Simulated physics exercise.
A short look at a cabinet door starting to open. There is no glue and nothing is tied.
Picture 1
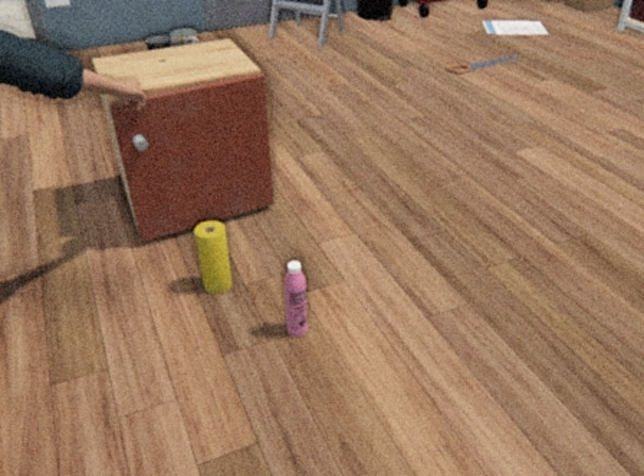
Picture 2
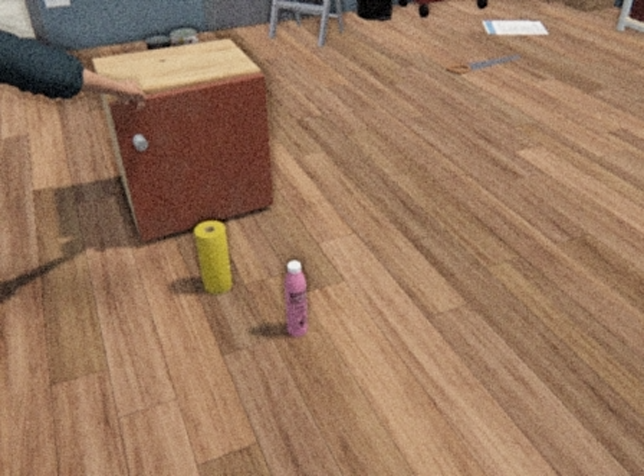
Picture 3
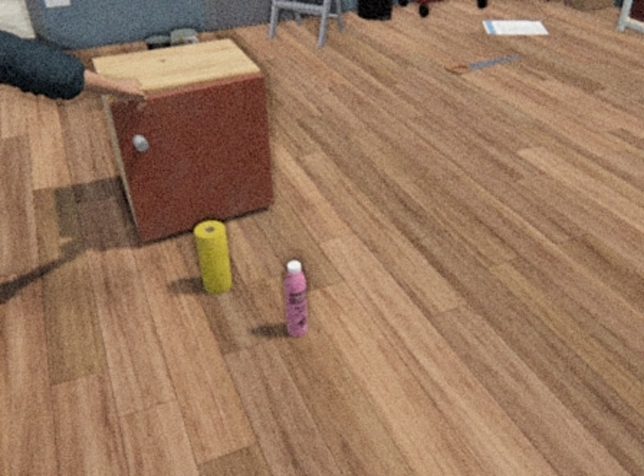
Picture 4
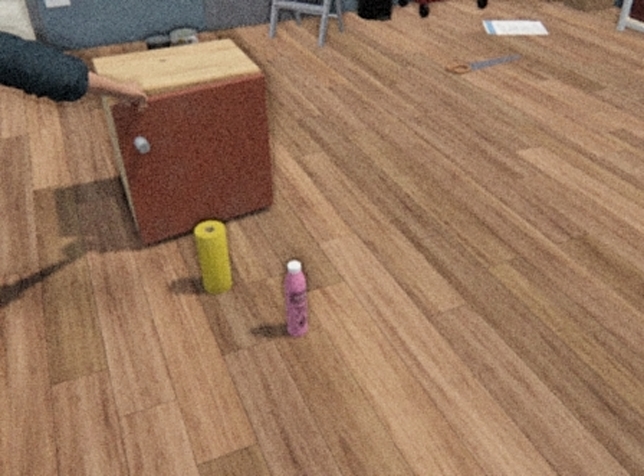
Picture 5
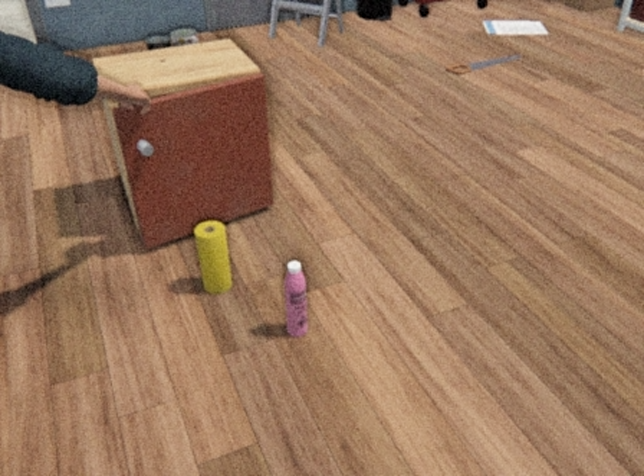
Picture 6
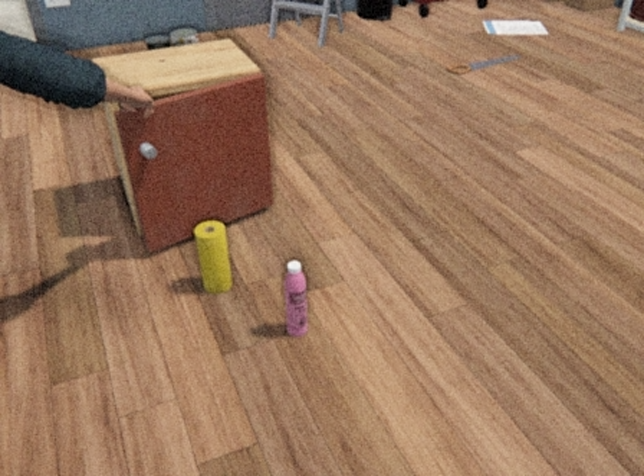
A reddish-brown cabinet door opens slightly, slowly at first and then a little faster, as a dark-sleeved arm reaches in from the left with its hand at the door's top edge; a yellow roll and pink bottle stay still.
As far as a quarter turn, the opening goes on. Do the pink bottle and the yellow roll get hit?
The pink bottle remains where it is; the yellow roll is pushed along.
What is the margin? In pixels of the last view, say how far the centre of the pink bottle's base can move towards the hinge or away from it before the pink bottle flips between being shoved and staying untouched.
Move it up by around 20 pixels.
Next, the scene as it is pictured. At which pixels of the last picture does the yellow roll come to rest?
It comes to rest at about (342, 260) in the last picture.
Then, 1.34 s after the last picture, door 61° open; pink bottle at rest near (296, 299); yellow roll moved well along near (262, 267).
At rest, the pink bottle escapes contact, near (296, 299); the yellow roll gets knocked, near (342, 260).
